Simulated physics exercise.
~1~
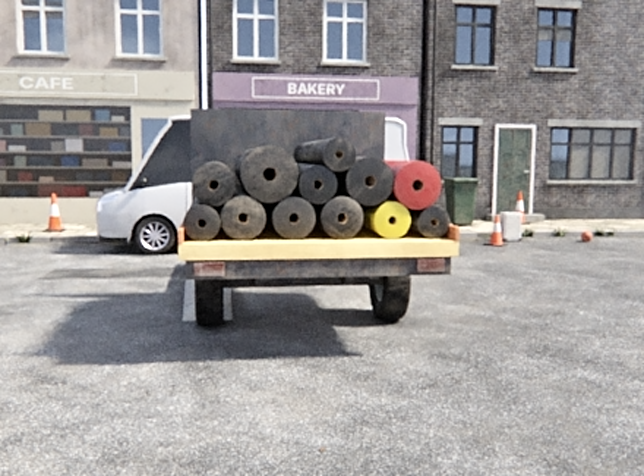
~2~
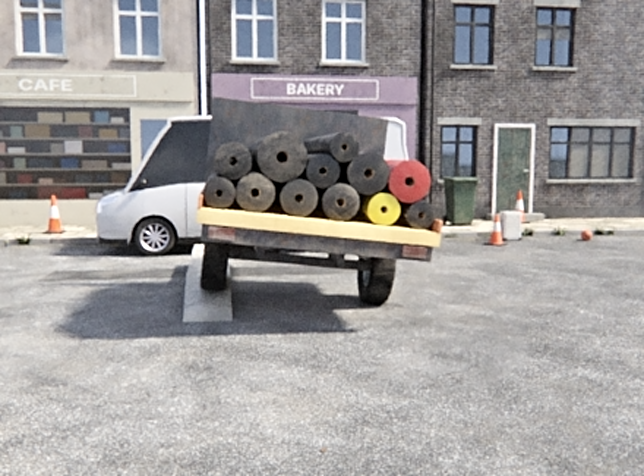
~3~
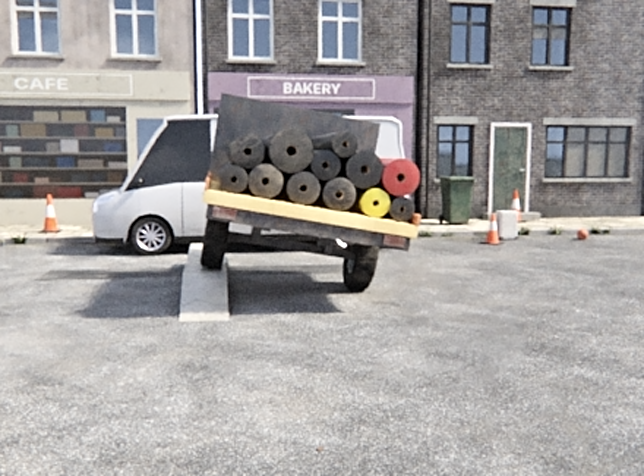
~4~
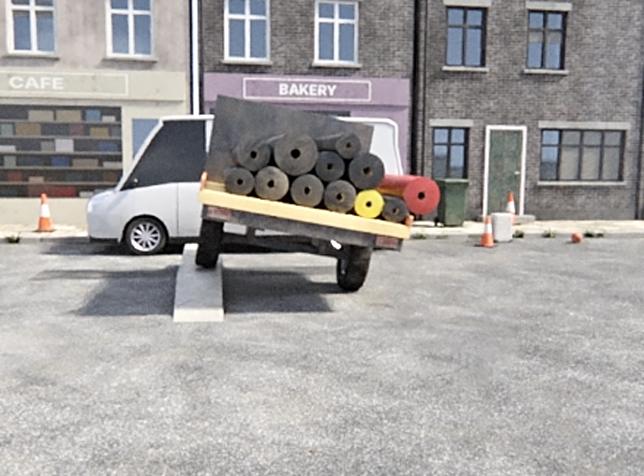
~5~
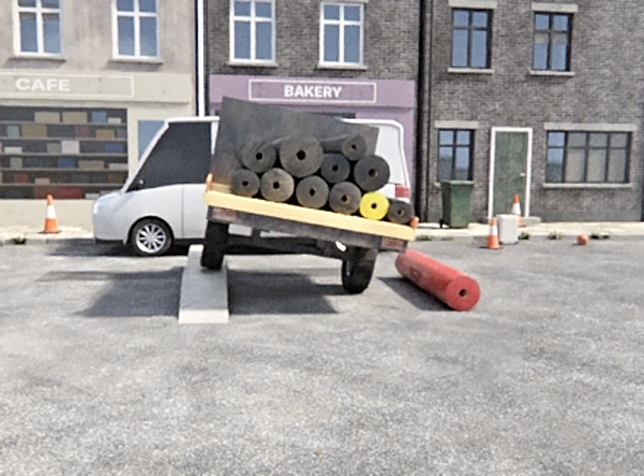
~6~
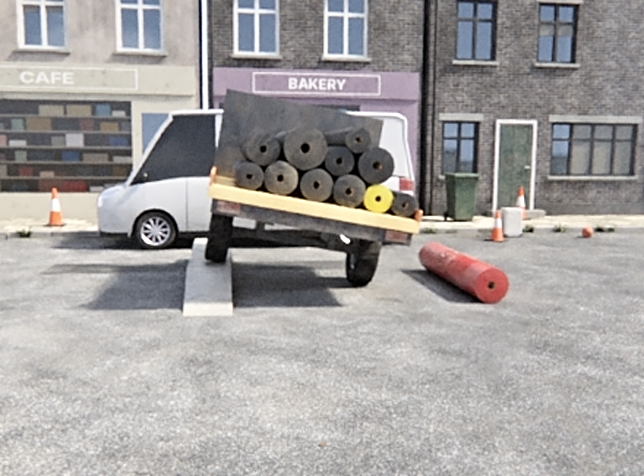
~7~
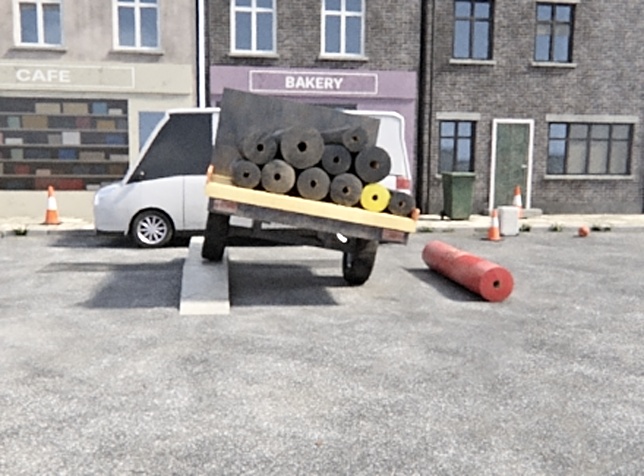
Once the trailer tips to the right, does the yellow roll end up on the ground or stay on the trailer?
The yellow roll stays on the trailer. It is the red one that ends up on the ground.
